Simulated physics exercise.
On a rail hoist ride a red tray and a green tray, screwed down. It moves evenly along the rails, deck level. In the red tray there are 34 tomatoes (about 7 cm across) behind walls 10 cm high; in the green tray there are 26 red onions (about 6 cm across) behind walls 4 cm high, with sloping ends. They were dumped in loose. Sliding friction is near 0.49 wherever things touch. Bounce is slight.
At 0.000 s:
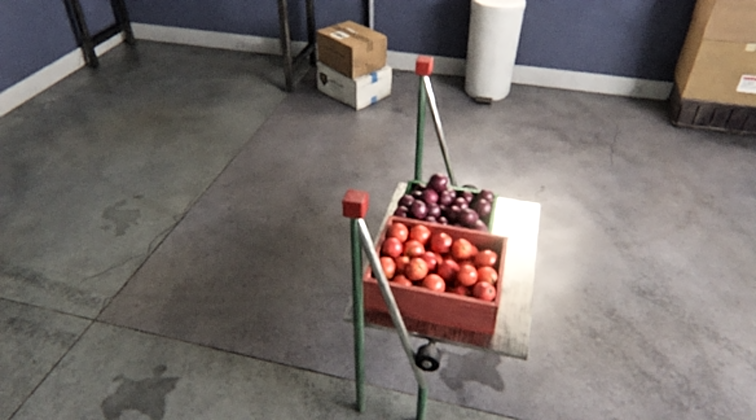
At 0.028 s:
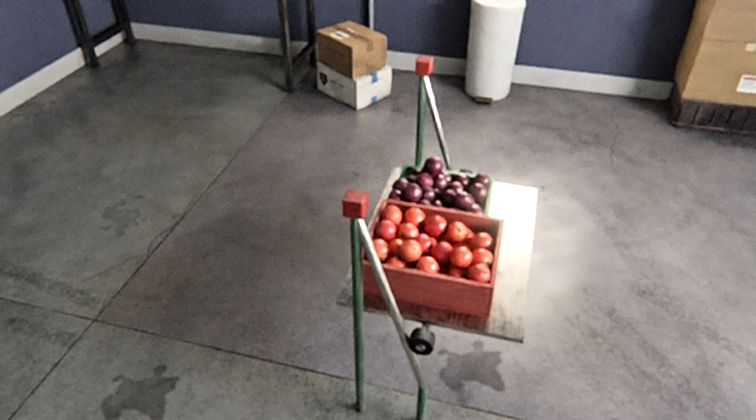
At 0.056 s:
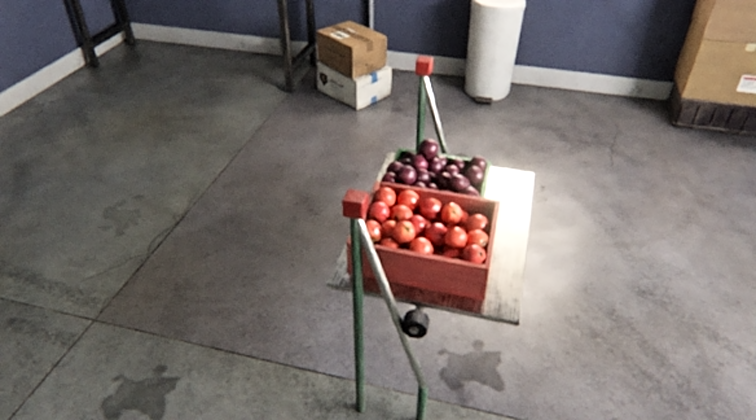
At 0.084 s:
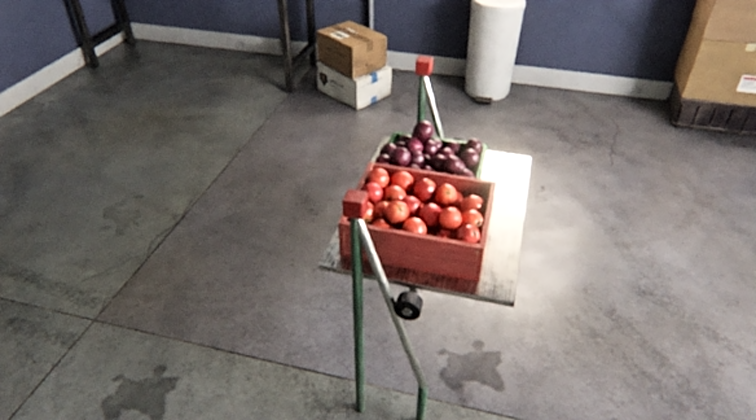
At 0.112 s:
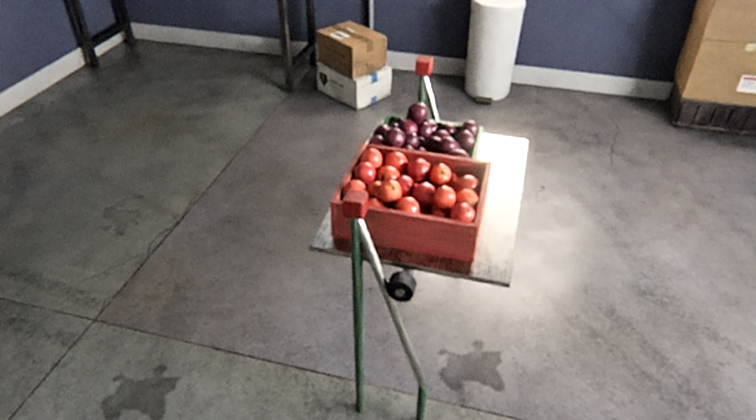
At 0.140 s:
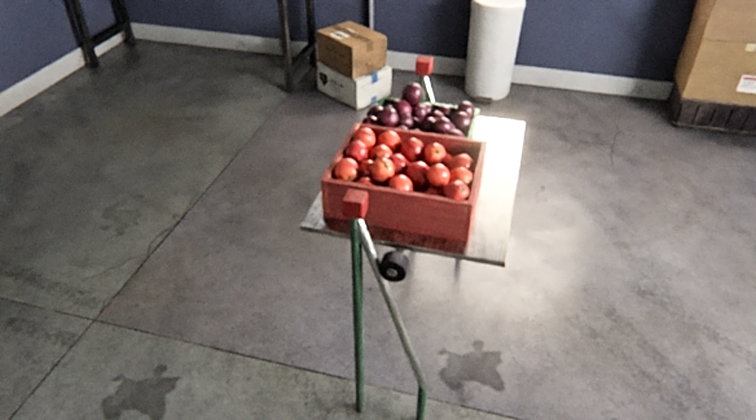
In this clip, a board carrying a red crate of tomatoes and a green crate of dark purple produce moves steadily upward between two green-legged stands with red tops, while the crates stay level and their contents remain inside.
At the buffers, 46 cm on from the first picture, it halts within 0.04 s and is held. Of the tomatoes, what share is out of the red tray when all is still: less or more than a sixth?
It sheds more than one in six of them.
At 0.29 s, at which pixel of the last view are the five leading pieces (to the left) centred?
Around (344, 31).
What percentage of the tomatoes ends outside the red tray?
About 60 per cent.
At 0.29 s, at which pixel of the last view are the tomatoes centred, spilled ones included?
Near (369, 77).
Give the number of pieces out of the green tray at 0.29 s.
Out by then, roughly: Green tray 5.
After 0.17 s, it meets the buffers.
After 0.29 s, red tray 31 in, 3 out and green tray 21 in, 5 out.
After 0.45 s, red tray 22 in, 12 out and green tray 9 in, 17 out.
After 0.67 s, red tray 14 in, 20 out and green tray 0 in, 26 out.
When it is over (at 1.22 s), red tray 14 in, 20 out and green tray 0 in, 26 out. Asked share, 20 of 34, 59 per cent.
